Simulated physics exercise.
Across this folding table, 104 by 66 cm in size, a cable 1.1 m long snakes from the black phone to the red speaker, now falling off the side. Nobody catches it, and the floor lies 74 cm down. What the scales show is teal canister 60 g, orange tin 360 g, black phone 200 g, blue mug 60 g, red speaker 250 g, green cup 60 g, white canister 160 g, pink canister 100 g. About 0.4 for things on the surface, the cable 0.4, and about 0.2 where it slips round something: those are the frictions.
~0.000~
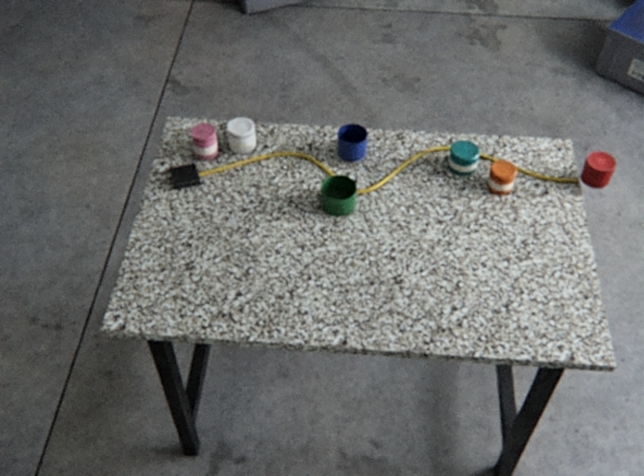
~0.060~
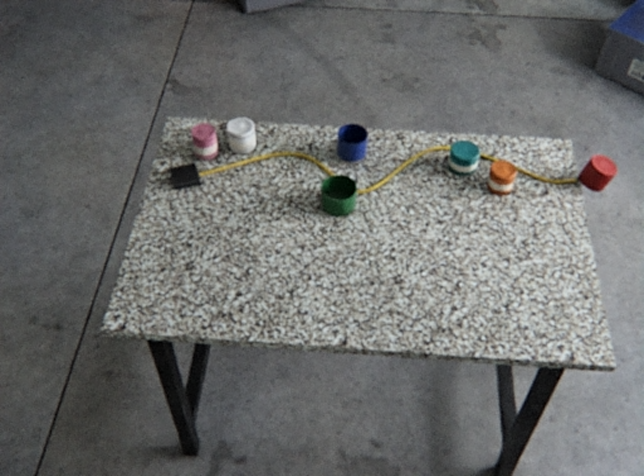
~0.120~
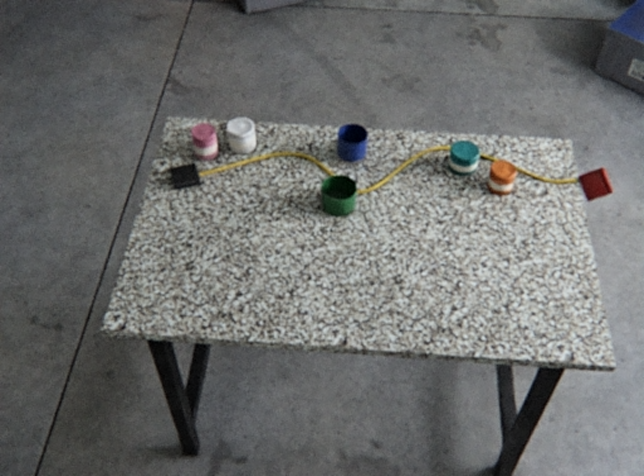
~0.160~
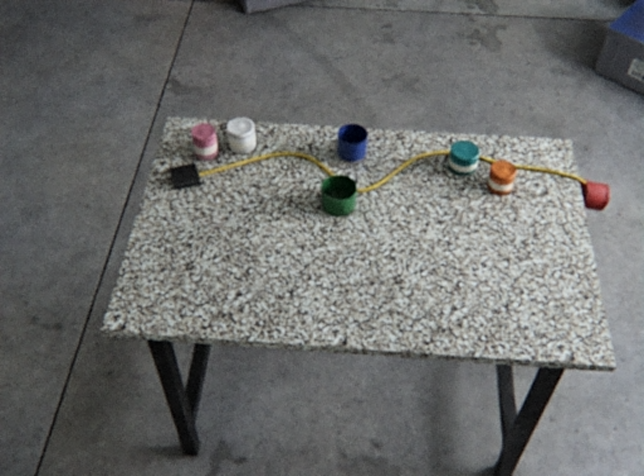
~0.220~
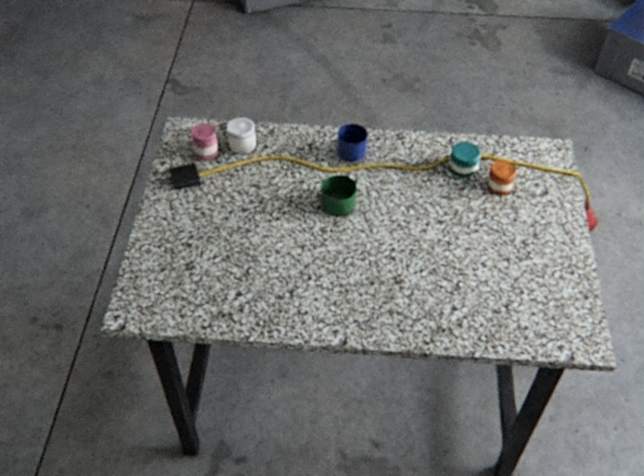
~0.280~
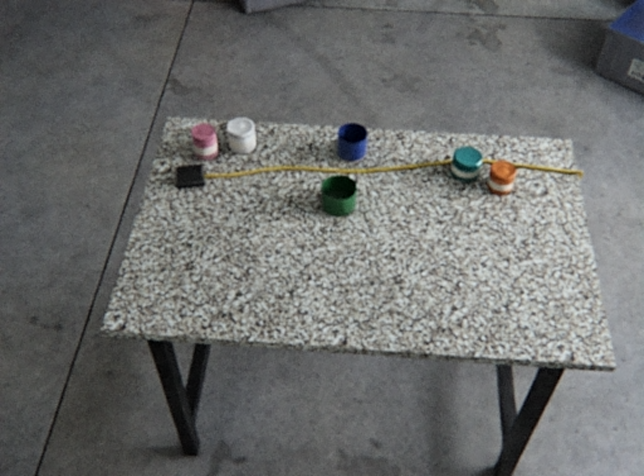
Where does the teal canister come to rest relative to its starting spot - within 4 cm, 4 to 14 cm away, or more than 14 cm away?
Most likely it is displaced a medium amount.
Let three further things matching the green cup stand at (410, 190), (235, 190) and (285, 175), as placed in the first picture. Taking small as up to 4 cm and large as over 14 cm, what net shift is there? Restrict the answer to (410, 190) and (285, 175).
Going in order, I'd call it a short shift for the first and an in-between shift for the second.
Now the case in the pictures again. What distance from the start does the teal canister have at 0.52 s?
Approx. shift - teal canister 10 cm.
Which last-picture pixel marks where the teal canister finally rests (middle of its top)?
It comes to rest close to (476, 181).
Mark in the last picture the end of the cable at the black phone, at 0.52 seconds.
In the last view it is close to (244, 177).
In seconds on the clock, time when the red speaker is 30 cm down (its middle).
It gets there at roughly 0.60 s.
By 0.5 s, the cable's tail end at (244, 177); teal canister 11 cm off its start, red speaker over the edge, black phone 11 cm off its start.
By 0.7 s, the cable's tail end at (275, 174); teal canister 11 cm off its start, black phone 18 cm off its start, red speaker over the edge.
By 1.0 s, the cable's tail end at (297, 174); teal canister 11 cm off its start at (476, 181), black phone 23 cm off its start at (282, 171), red speaker over the edge.
By 1.2 s, the cable's tail end at (320, 175); teal canister 11 cm off its start, black phone 29 cm off its start, red speaker over the edge.
By 2.4 s, the cable's tail end at (417, 175); teal canister 11 cm off its start at (476, 181), black phone 52 cm off its start at (403, 171), red speaker over the edge.
